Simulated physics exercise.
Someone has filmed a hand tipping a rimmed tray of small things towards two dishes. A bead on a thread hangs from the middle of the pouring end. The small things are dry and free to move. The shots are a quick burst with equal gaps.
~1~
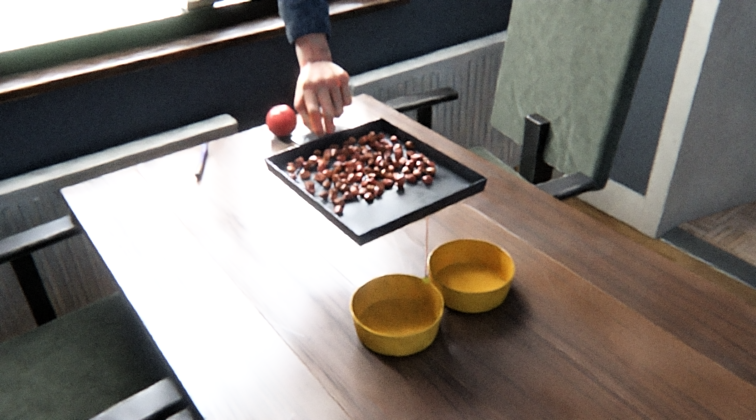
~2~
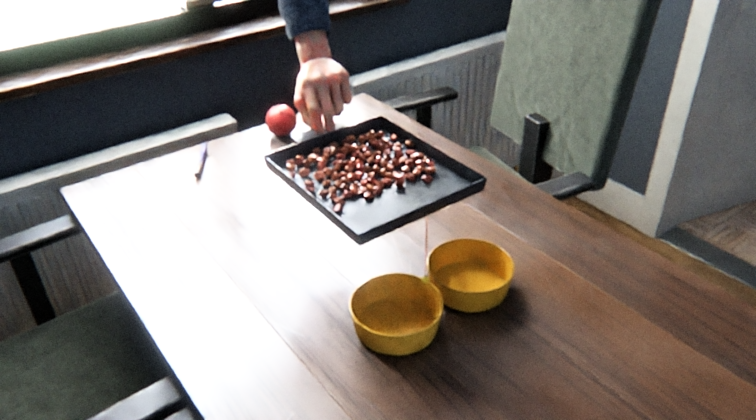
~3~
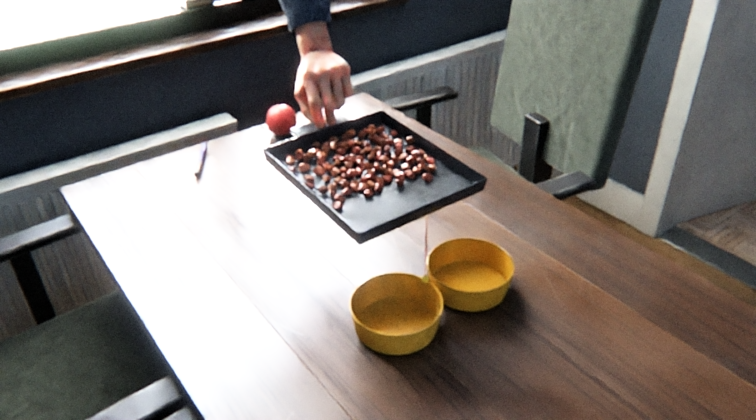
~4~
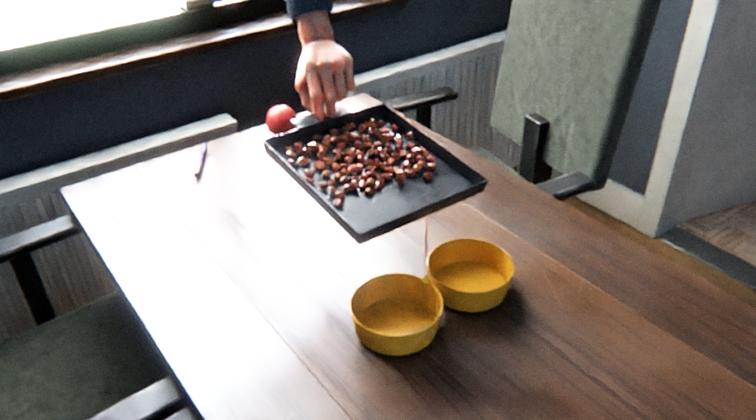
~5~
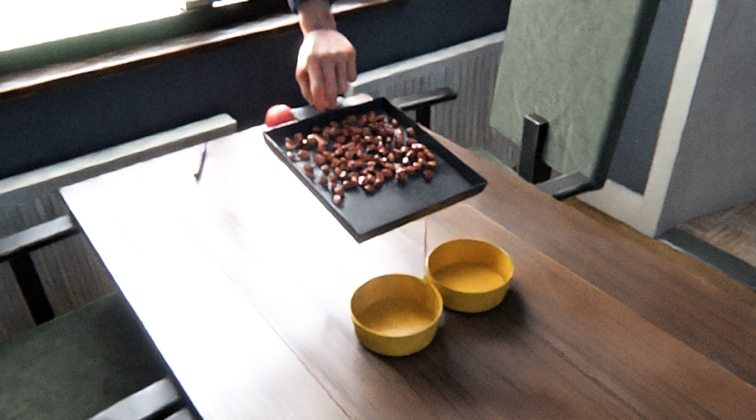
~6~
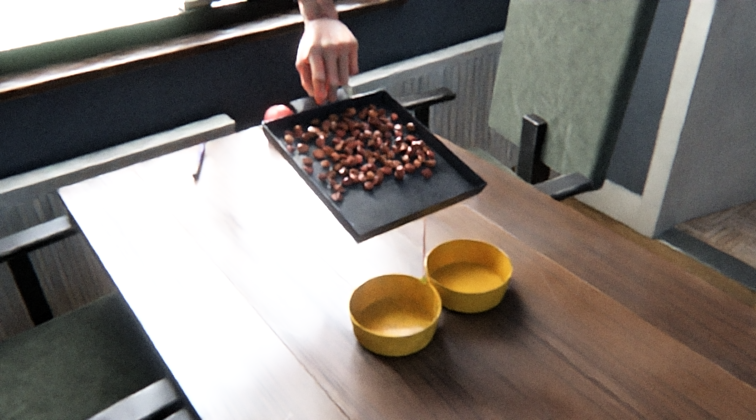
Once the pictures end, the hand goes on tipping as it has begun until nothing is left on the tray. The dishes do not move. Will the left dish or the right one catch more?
More goes to the right dish.
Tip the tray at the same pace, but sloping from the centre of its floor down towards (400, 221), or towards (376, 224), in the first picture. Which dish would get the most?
One: The dish on the left. Two: The left one.
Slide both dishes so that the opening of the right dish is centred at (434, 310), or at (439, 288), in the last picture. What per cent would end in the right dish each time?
In turn 50 and 50 in a hundred.
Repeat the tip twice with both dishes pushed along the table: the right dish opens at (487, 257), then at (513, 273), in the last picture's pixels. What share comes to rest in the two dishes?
The first gives 50 %, the second 90 %.
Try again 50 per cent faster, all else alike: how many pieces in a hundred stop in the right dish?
Roughly 40 in a hundred.
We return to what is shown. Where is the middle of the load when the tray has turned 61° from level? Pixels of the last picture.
Close to (445, 193).
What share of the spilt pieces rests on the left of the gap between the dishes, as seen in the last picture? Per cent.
Roughly 10 in a hundred.
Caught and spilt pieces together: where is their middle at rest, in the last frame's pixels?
Roughly at (474, 307).
Just after the last frame, tray tipped steeply; the larger part on the tray; just a few in the right dish; just a few outside both; about a tenth in the air.
A moment on, tray tipped past a quarter turn; roughly a third on the tray; just a few in the left dish; roughly a quarter in the right dish; roughly a quarter outside both; roughly a quarter in the air.
Further on, tray tipped past a quarter turn; about a tenth in the left dish; roughly half in the right dish; roughly half outside both.
When it is over, tray tipped past a quarter turn; about a tenth in the left dish; roughly half in the right dish; roughly half outside both.
